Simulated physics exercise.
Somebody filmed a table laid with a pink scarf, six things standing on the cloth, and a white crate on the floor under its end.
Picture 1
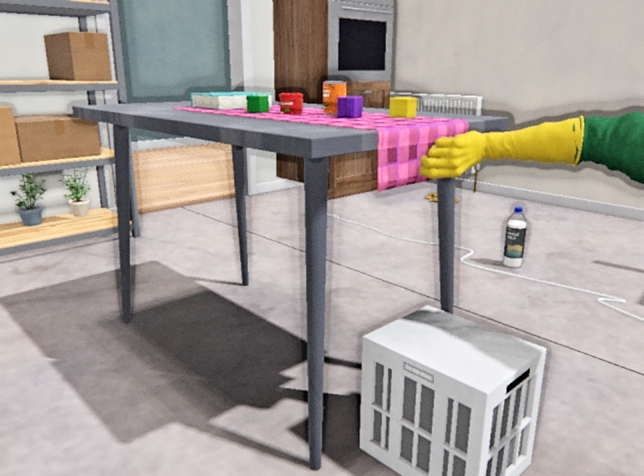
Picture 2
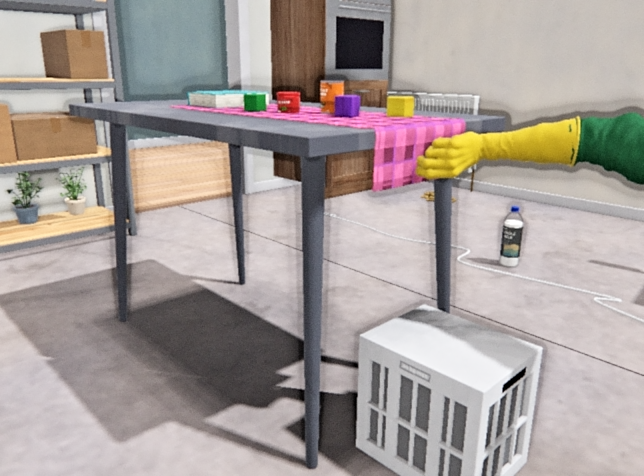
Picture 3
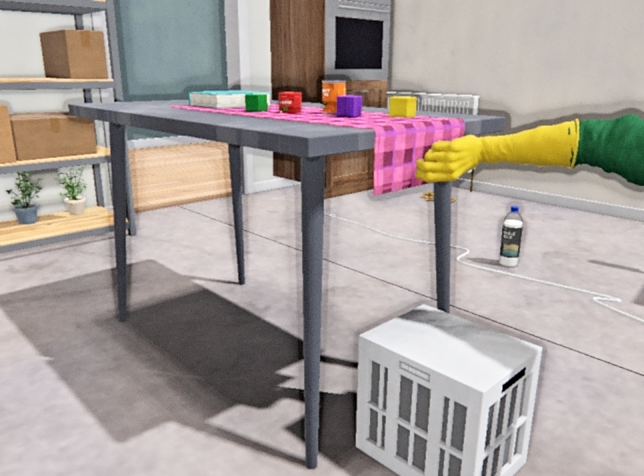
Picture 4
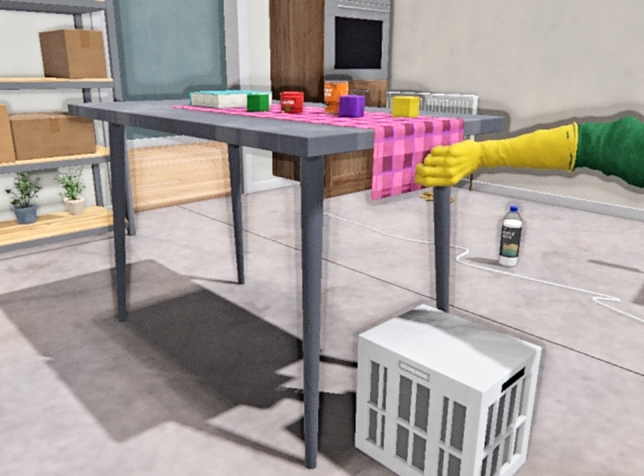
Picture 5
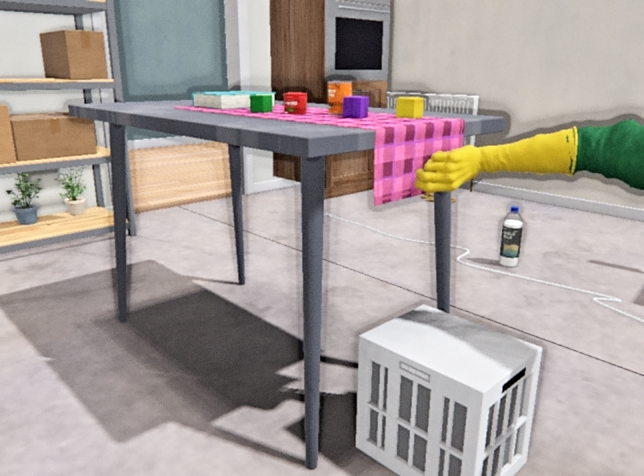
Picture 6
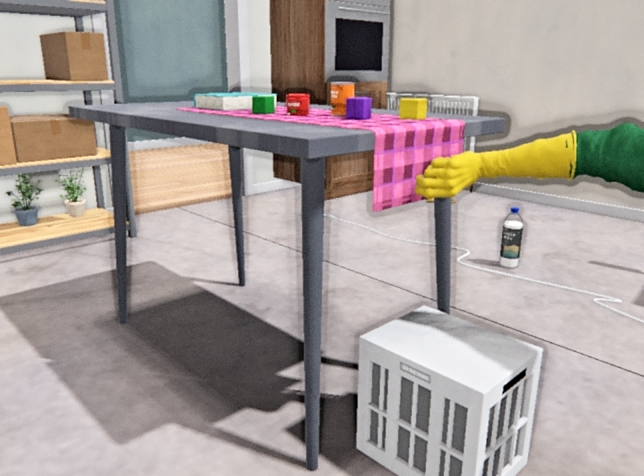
In a room with shelves of boxes, a yellow-gloved hand gripped a pink checked cloth at the table's edge and drew it slightly downward, and the colourful things on it shifted a little right.
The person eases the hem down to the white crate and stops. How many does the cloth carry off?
The count of fallen things is three.
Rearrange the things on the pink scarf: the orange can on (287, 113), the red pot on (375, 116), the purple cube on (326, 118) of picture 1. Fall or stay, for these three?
The orange can remains up, the red pot is carried off, the purple cube is carried off.
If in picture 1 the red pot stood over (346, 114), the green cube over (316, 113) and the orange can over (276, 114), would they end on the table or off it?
The red pot goes over, the green cube survives, the orange can does not fall.
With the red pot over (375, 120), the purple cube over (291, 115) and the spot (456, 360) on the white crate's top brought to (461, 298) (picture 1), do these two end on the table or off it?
The red pot is carried off, the purple cube remains up.
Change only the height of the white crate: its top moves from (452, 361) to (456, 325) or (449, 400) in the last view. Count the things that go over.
Over the edge go 2 and 4.
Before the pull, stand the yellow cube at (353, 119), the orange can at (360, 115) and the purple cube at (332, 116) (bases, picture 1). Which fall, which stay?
The yellow cube falls; the orange can falls; the purple cube is carried off.
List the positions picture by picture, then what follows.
In the first frame, hem (377, 191); yellow cube (404, 98); purple cube (350, 97); orange can (335, 82); red pot (291, 94); green cube (258, 95); top of the crate (456, 360).
In the second frame, hem (373, 191); yellow cube (401, 97).
In the third frame, hem (374, 195); purple cube (349, 96).
In the fourth frame, hem (372, 199); orange can (336, 81); top of the crate (451, 359).
In the fifth frame, hem (374, 206); red pot (295, 93).
In the sixth frame, hem (373, 211); yellow cube (414, 99); purple cube (359, 98); orange can (343, 82); red pot (298, 95); green cube (263, 96).
Soon after, hem near (419, 230); all still up.
Then, hem near (418, 282); yellow cube and purple cube gone.
Further on, hem on the crate; yellow cube, purple cube and orange can gone.
At rest, hem on the crate; yellow cube, purple cube and orange can gone. It carries off three.
